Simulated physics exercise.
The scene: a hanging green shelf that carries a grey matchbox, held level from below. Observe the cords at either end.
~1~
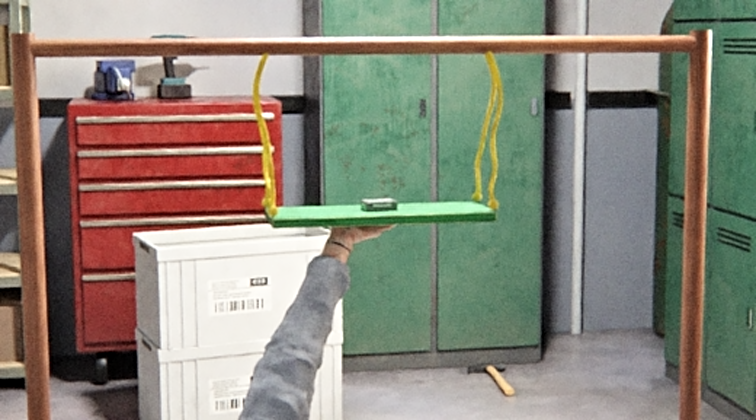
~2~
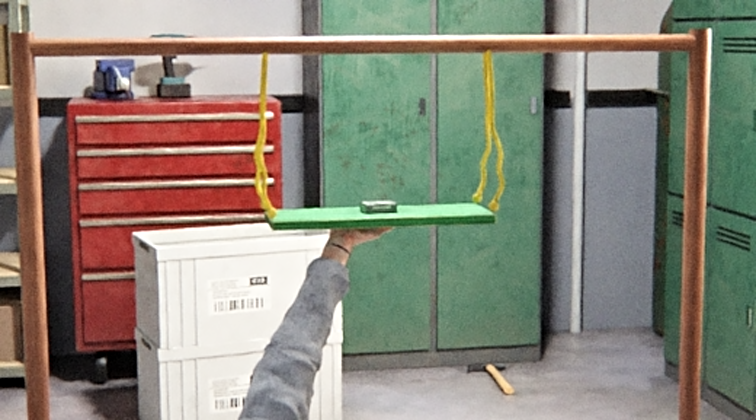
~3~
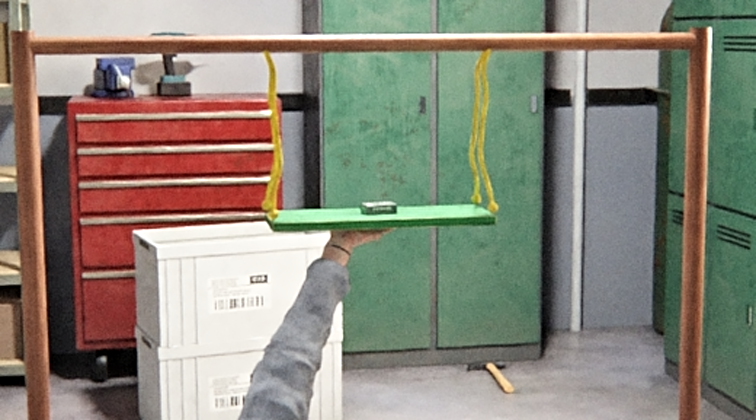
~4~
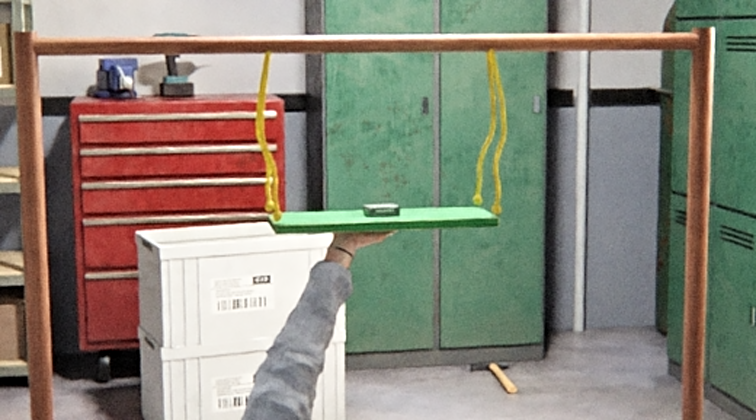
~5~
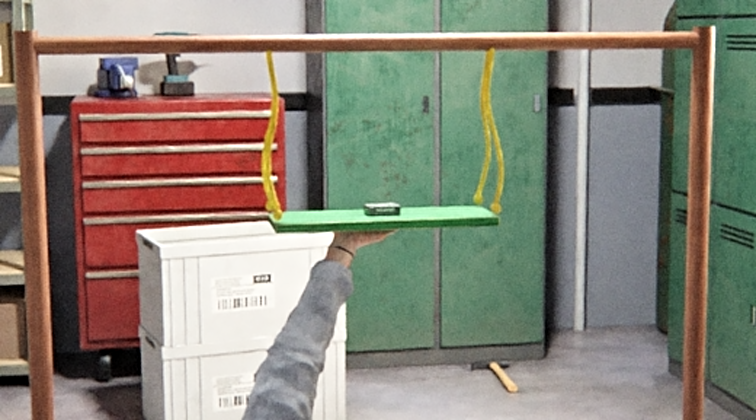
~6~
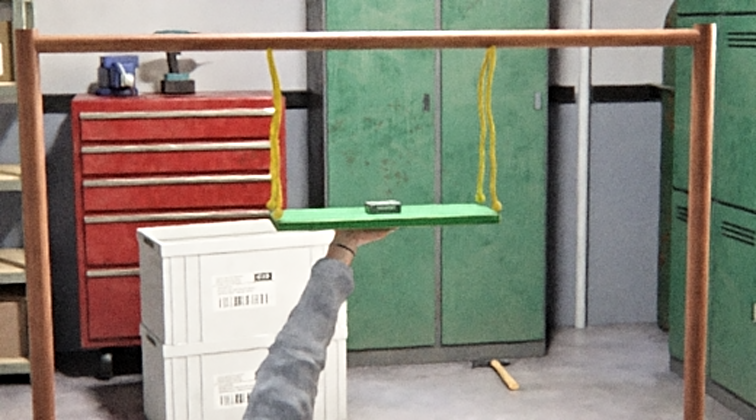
In a workshop with green lockers and a red tool chest, a raised hand holds a green shelf level from below, a small grey box resting on it, while the slack yellow cords at both ends sway slightly.
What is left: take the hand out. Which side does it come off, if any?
Neither.
Then, 0.28 s on from there, board level; matchbox on the board near (383, 210).
In the end, board level; matchbox on the board near (383, 211). The grey matchbox remains aboard.
